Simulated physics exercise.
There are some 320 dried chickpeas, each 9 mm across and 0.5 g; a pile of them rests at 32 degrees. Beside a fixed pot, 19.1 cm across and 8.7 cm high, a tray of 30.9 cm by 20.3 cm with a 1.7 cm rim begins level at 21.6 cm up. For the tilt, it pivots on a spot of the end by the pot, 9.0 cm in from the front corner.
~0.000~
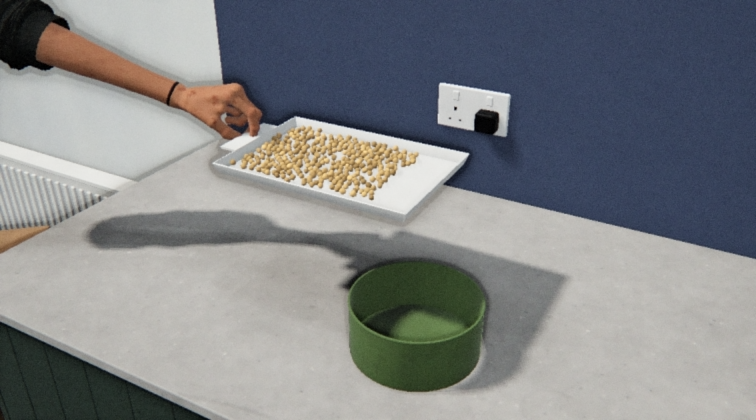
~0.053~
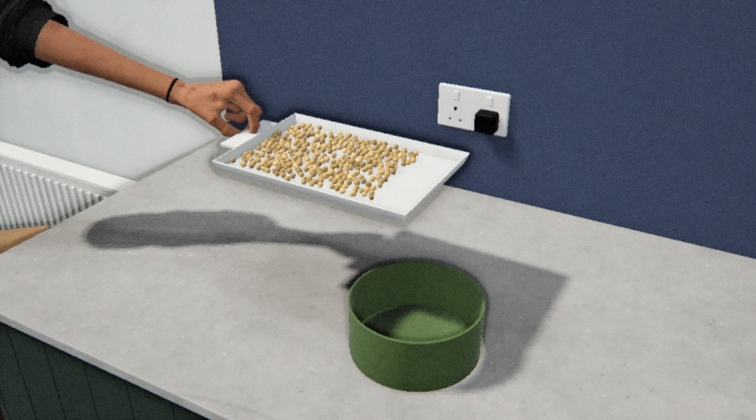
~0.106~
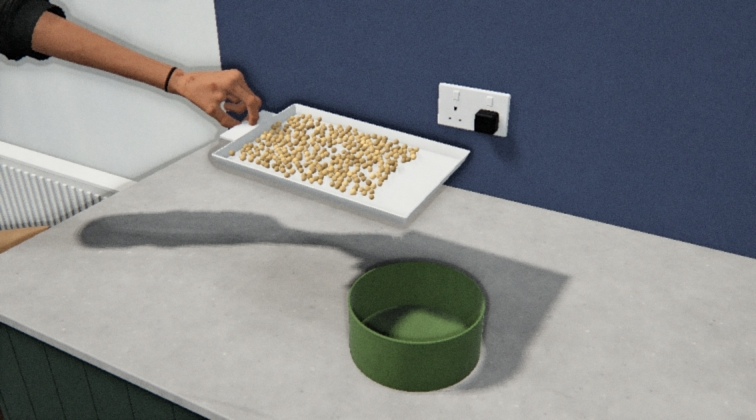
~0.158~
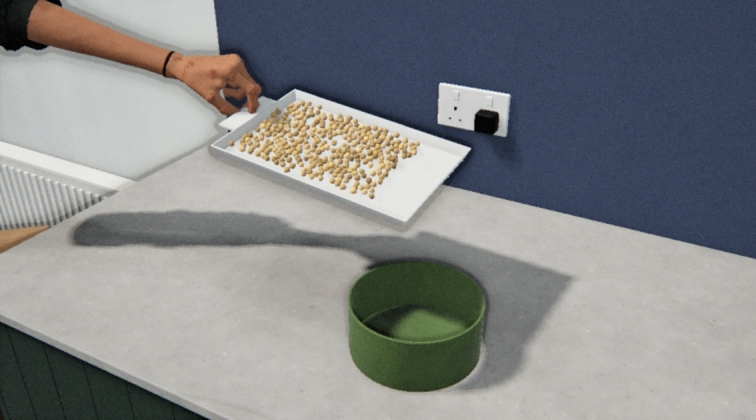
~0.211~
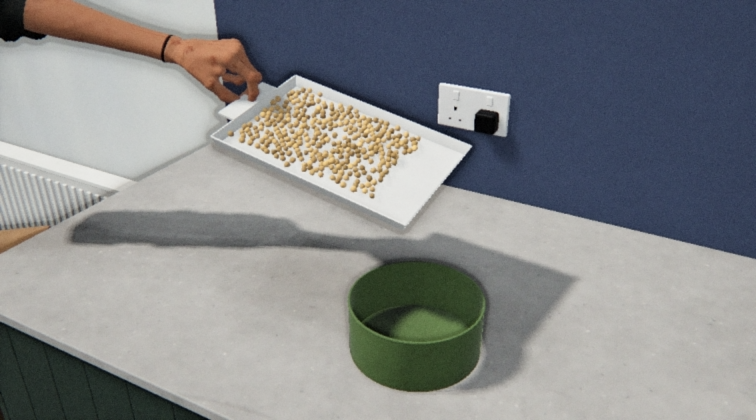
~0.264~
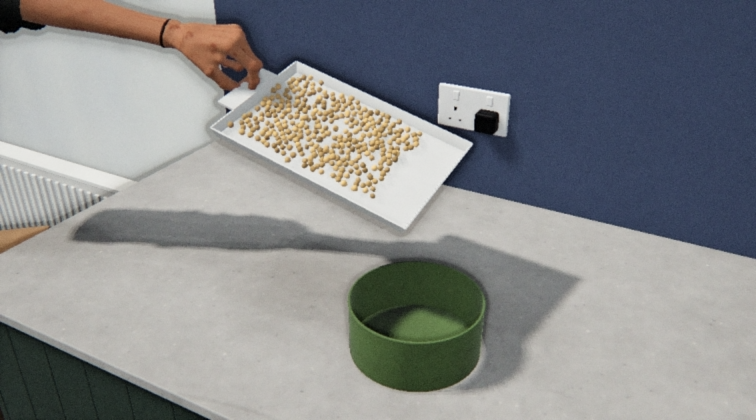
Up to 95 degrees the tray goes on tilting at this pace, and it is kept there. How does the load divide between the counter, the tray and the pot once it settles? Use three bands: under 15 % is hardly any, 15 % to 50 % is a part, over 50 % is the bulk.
Shares - counter: Hardly any; left on the tray: Hardly any; pot: The bulk.
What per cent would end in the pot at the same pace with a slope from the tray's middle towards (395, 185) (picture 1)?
My best guess is some 65 per cent.
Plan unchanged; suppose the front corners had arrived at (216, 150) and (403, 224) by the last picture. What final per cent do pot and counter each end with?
Pot: 80, counter: 20.
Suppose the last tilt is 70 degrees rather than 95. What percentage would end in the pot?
Around 85 in a hundred.
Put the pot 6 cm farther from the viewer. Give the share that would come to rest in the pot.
Roughly 65 per cent.
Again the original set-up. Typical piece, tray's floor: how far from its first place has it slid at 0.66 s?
By then it sits near 13 cm from where it began.
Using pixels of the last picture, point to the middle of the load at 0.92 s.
Somewhere about (414, 324) in the last view.
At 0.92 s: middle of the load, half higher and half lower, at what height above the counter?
Roughly 6 centimetres, more or less.
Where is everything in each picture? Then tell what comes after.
The first picture shows tray tilt 0 degrees, front corners at (219, 162) and (403, 211); middle of the pieces at (327, 161); pot at (416, 299).
The second picture shows tray tilt 1 degrees, front corners at (219, 160) and (403, 212); middle of the pieces at (327, 159).
The third picture shows tray tilt 4 degrees, front corners at (218, 154) and (404, 214), lowest corner right front; middle of the pieces at (327, 154).
The fourth picture shows tray tilt 9 degrees, front corners at (217, 145) and (404, 217), lowest corner right front; middle of the pieces at (327, 147).
The fifth picture shows tray tilt 14 degrees, front corners at (217, 136) and (404, 221), lowest corner right front; middle of the pieces at (328, 140).
The sixth picture shows tray tilt 19 degrees, front corners at (216, 127) and (404, 224), lowest corner right front; middle of the pieces at (329, 133); pot at (416, 299). Its pace works out near 95 degrees a second.
Then, at 0.66 s, tilt 56 degrees; the tray holds 95 %, the pot 0 %.
Then, at 0.92 s, tilt 80 degrees; the tray holds 30 %, the pot 55 %.
After 1.29 s, tilt 95 degrees; the tray holds 0 %, the pot 100 %.
At rest (1.8 s), counter 0 %, tray 0 %, pot 100 %.
